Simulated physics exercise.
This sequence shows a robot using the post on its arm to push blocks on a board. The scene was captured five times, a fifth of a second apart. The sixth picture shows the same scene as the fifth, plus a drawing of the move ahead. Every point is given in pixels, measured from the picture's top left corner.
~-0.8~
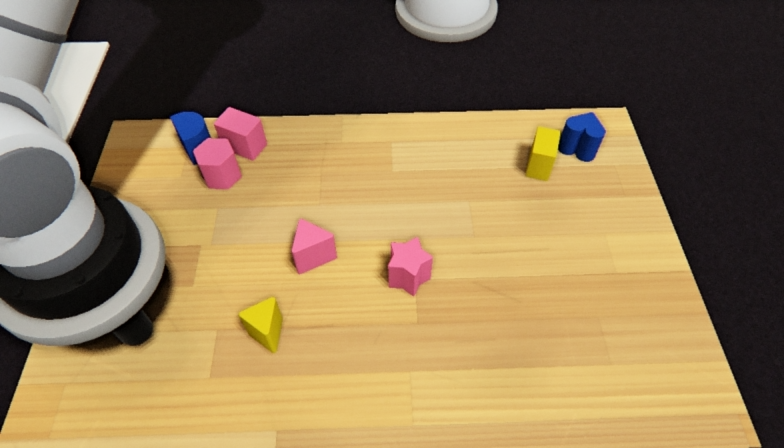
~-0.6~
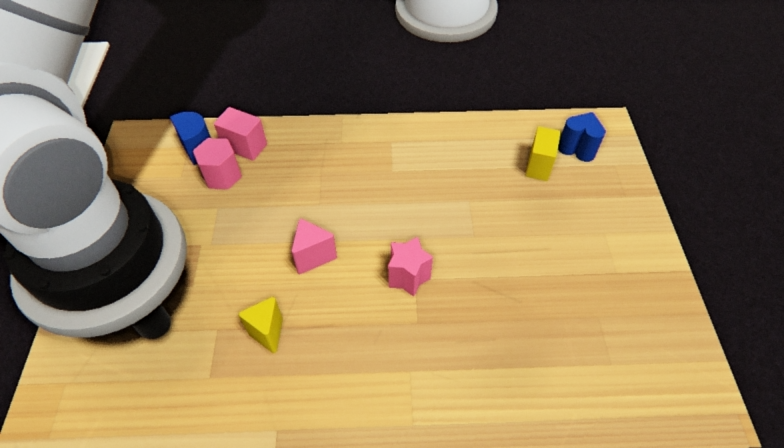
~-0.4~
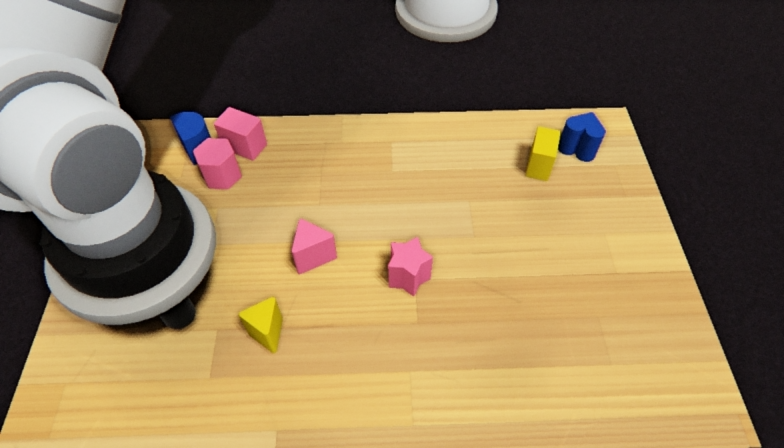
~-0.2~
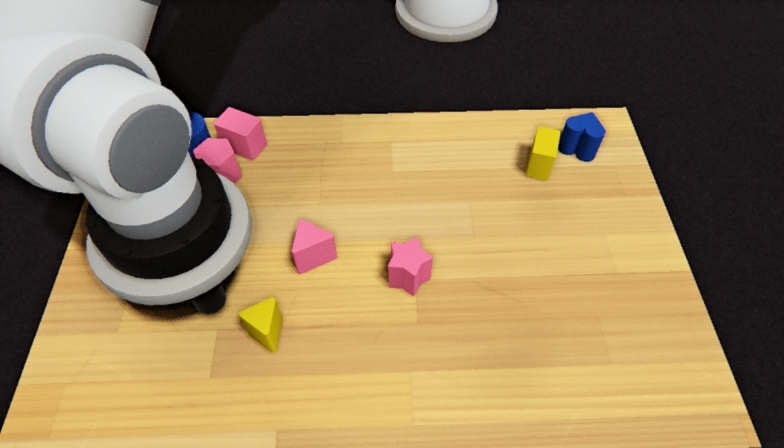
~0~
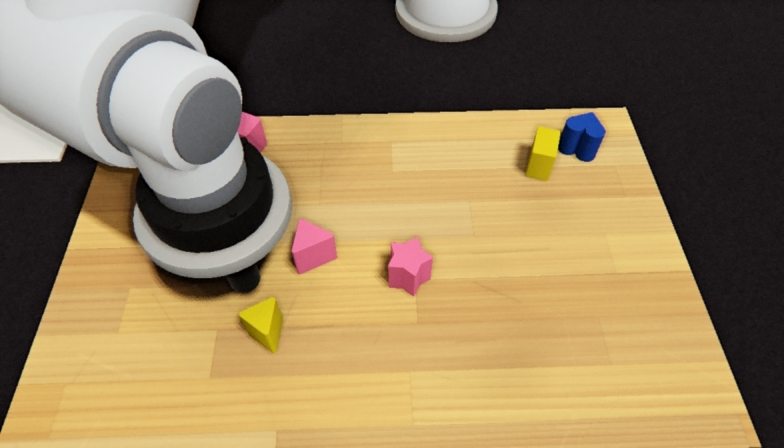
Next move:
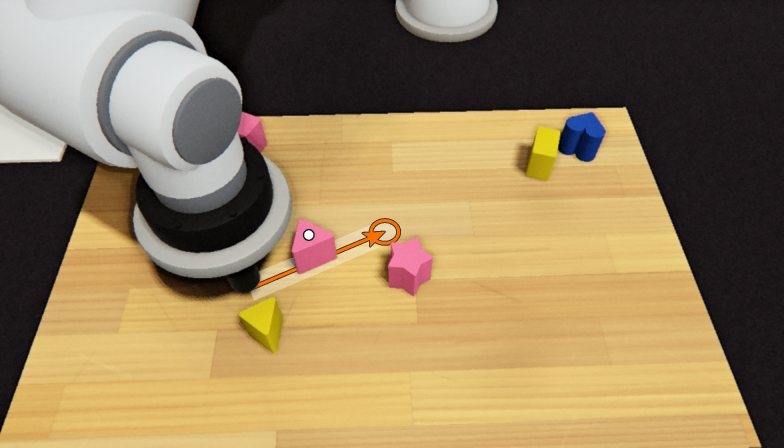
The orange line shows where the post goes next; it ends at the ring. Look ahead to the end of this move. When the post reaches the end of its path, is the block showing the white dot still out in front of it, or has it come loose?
Looking at the end of the path, the block showing the white dot is still being driven ahead.
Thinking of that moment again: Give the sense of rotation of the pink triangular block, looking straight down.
Twists anticlockwise.
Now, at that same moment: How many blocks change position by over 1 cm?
The result: One block.
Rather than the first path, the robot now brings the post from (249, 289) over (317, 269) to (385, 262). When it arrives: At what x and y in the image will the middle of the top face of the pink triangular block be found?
I'd guess (343, 218).
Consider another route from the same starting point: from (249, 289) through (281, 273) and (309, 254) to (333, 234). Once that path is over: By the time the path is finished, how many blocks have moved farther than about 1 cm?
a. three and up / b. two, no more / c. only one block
c.
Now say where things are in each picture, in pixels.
In the first frame, post's lower end (138, 333); pink triangular block (309, 235); pink star (409, 255).
In the second frame, post (156, 326); blocks still.
In the third frame, post (181, 317); blocks still.
In the fourth frame, post (212, 302); blocks still.
In the fifth frame, post (246, 281); pink triangular block (309, 235); pink star (409, 255).
Drawn move, from (249, 289) to (385, 232); the dot is on the pink triangular block.
What follows on the original path. One third of the way, post (295, 261); pink triangular block (318, 233), turned 25° anticlockwise.
Two thirds of the way, post (341, 241); pink triangular block (361, 211), turned 55° anticlockwise.
At the end, post (385, 223); pink triangular block (399, 190), turned 70° anticlockwise; pink star still.
